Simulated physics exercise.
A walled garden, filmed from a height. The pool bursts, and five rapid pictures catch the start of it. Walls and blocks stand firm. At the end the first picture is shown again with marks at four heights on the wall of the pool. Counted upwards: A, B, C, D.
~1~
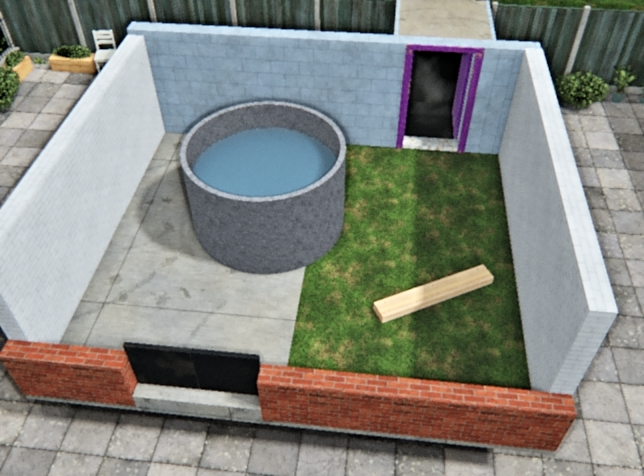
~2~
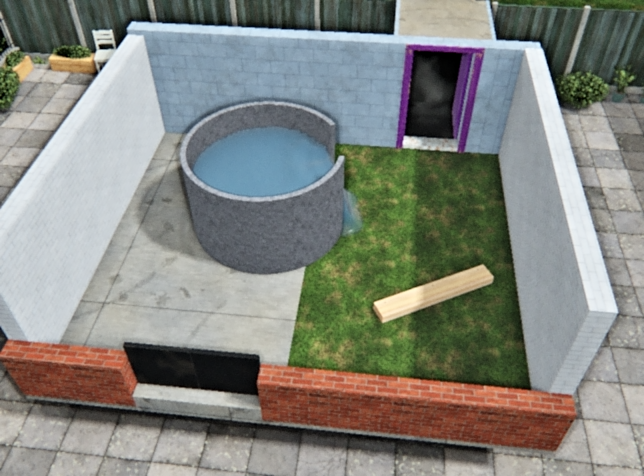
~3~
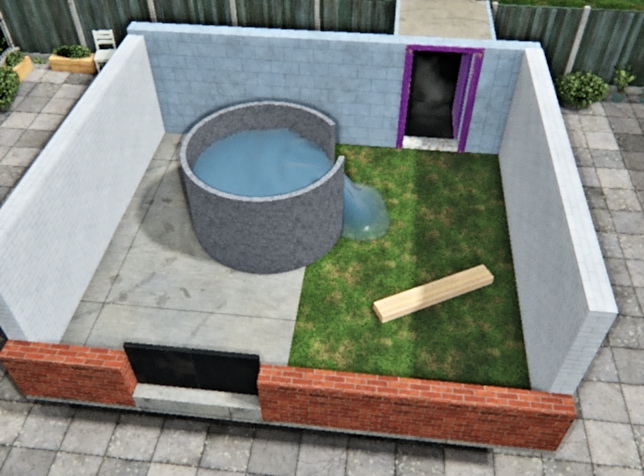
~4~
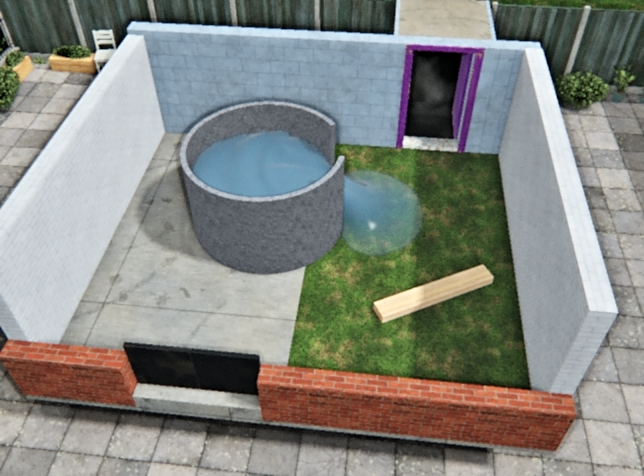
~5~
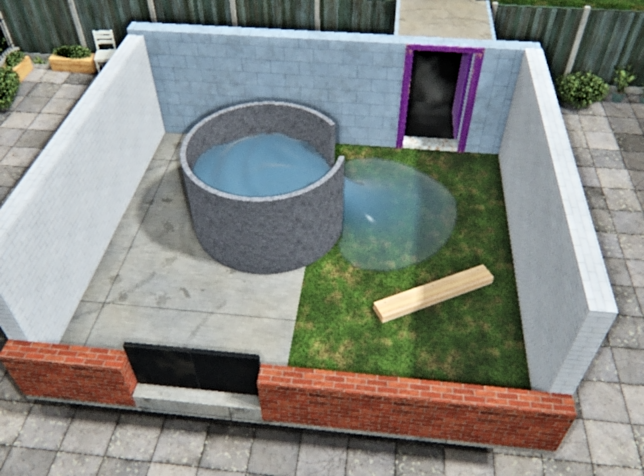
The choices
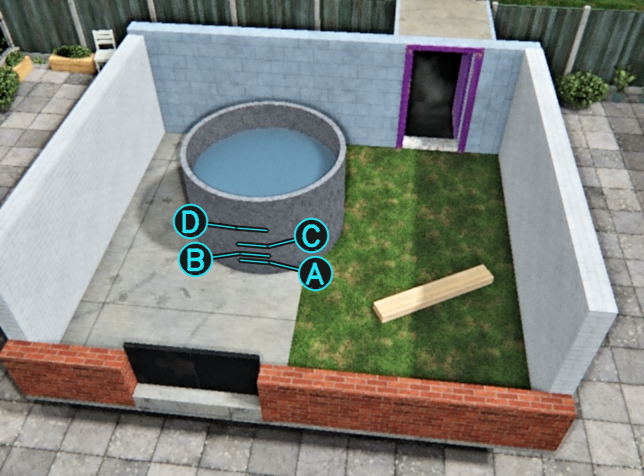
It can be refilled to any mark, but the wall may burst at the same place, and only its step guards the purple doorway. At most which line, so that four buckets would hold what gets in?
Go for B.
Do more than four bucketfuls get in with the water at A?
No, not at all.
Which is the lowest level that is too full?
The answer is C.
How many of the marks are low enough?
Two of the four.
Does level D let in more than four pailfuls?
Yes.
On the marked copy, A at (255, 261); B at (254, 254); C at (253, 245); D at (251, 229); from the bottom up A, B, C, D.
Choosing A, nothing gets over.
Choosing B, a splash gets over, under a bucket.
Choosing C, about 8 bucketfuls get in.
Choosing D, dozens of bucketfuls pour in.
